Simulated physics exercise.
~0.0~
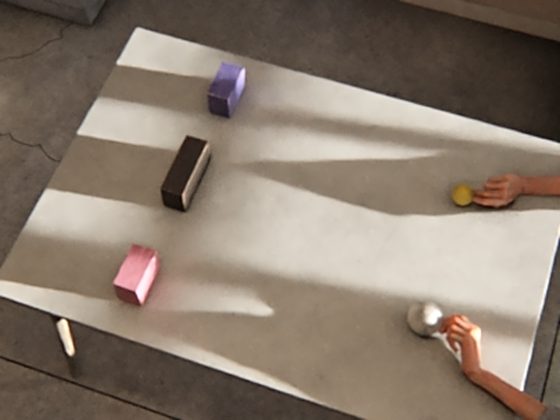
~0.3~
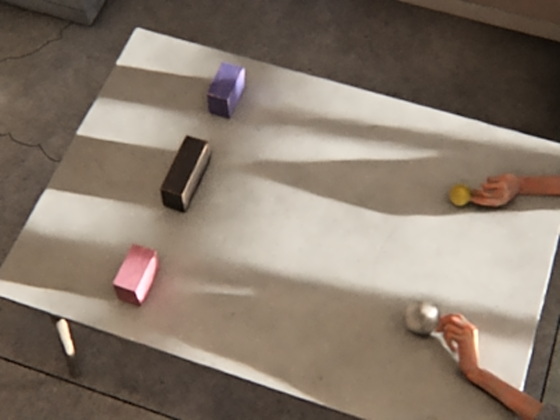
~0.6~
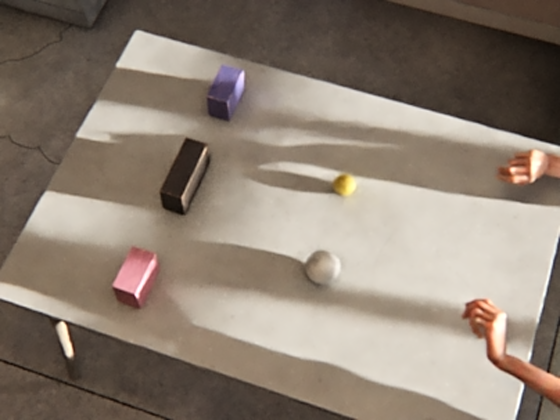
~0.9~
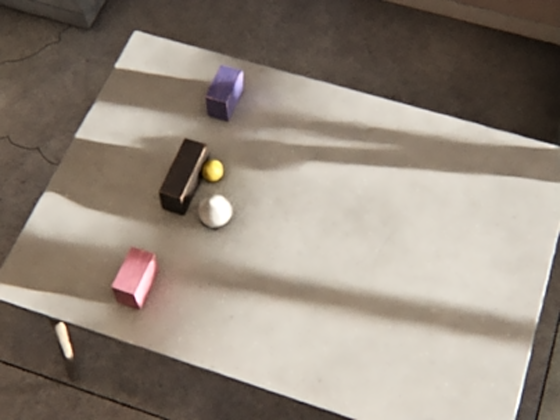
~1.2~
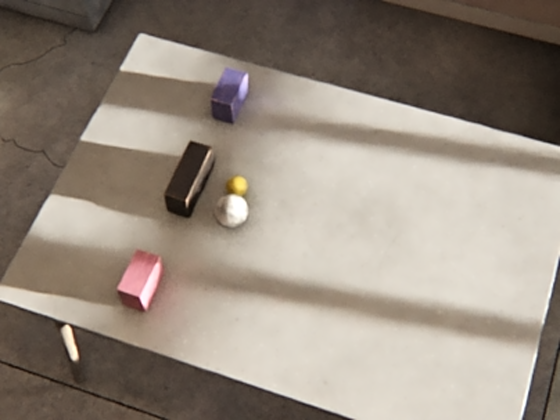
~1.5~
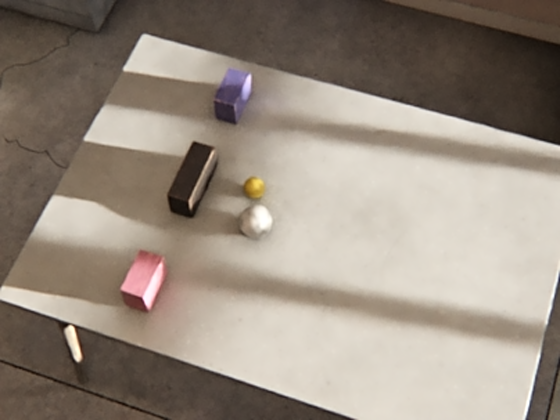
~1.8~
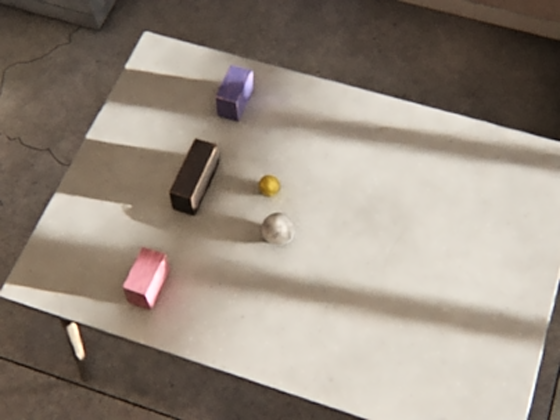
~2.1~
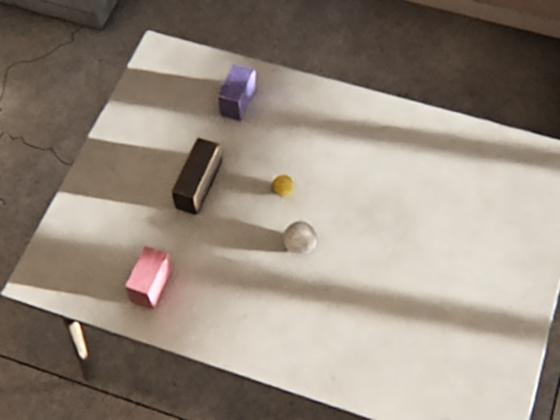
Two hands roll a lemon and a white ball towards narrow gates, but both bounce back.
